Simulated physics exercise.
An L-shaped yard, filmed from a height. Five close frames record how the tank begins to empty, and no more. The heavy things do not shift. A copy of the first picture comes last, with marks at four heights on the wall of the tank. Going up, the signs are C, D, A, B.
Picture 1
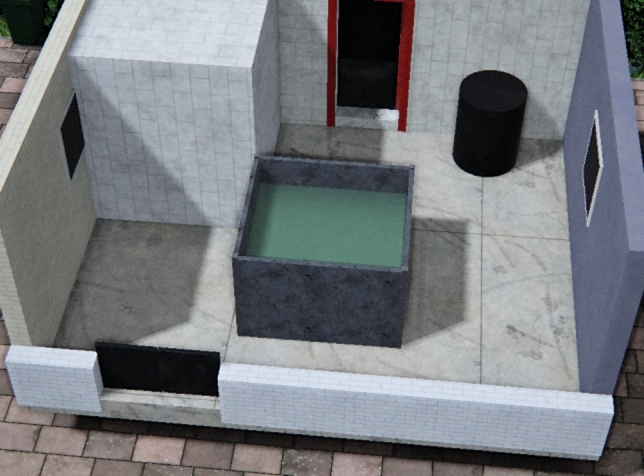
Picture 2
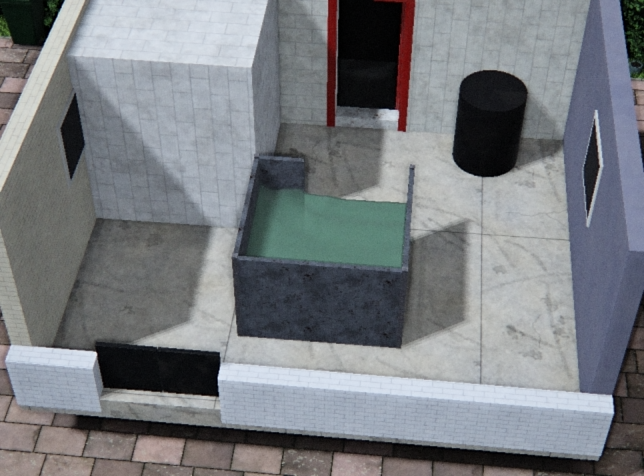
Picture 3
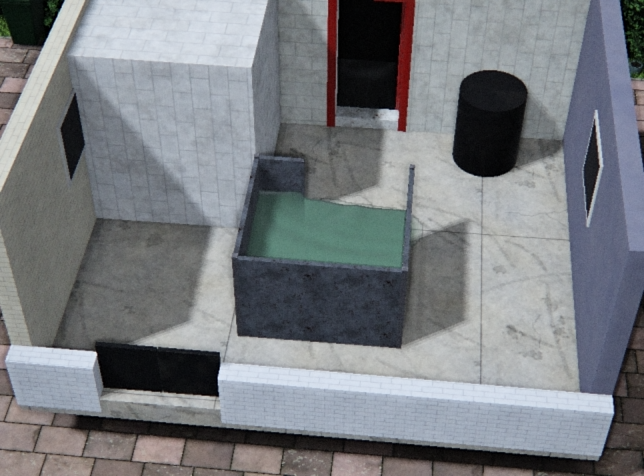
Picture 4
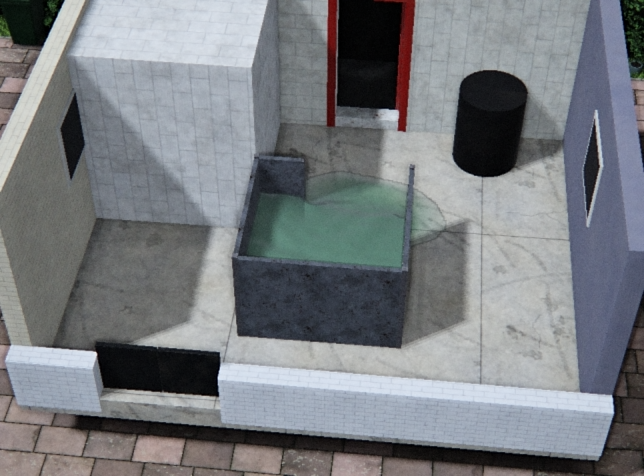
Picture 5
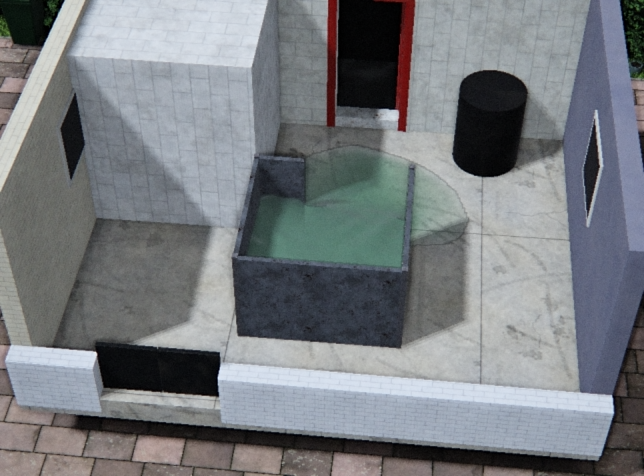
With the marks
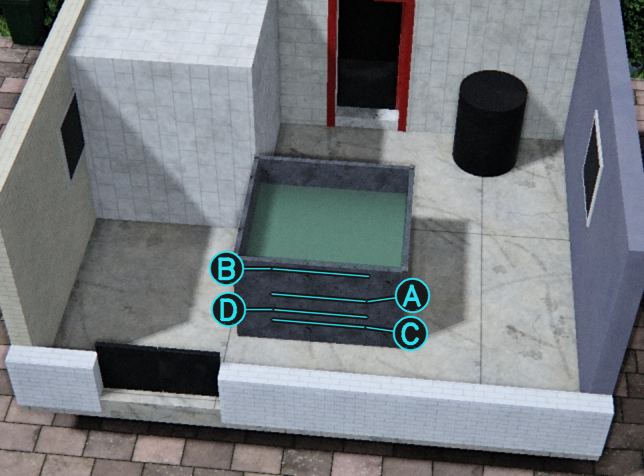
Green water rests in a square dark tank in a walled yard until most of the tank's back side disappears; the water then sinks inside and spreads in a thin, rounded sheet across the pale ground behind and to the right.
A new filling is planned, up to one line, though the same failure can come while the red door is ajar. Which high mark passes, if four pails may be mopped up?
The answer is mark C.
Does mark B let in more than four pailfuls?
Yes, that goes wrong.
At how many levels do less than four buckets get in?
One of the four.
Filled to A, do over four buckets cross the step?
Yes.
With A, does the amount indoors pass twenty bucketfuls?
Yes, it does.
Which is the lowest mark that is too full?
Here it is mark D.
On the marked copy, A at (319, 297); B at (319, 272); C at (319, 323); D at (319, 313); from the bottom up C, D, A, B.
With A, dozens of bucketfuls pour in.
With B, dozens of bucketfuls pour in.
With C, a bucket or two gets in.
With D, about 12 bucketfuls get in.
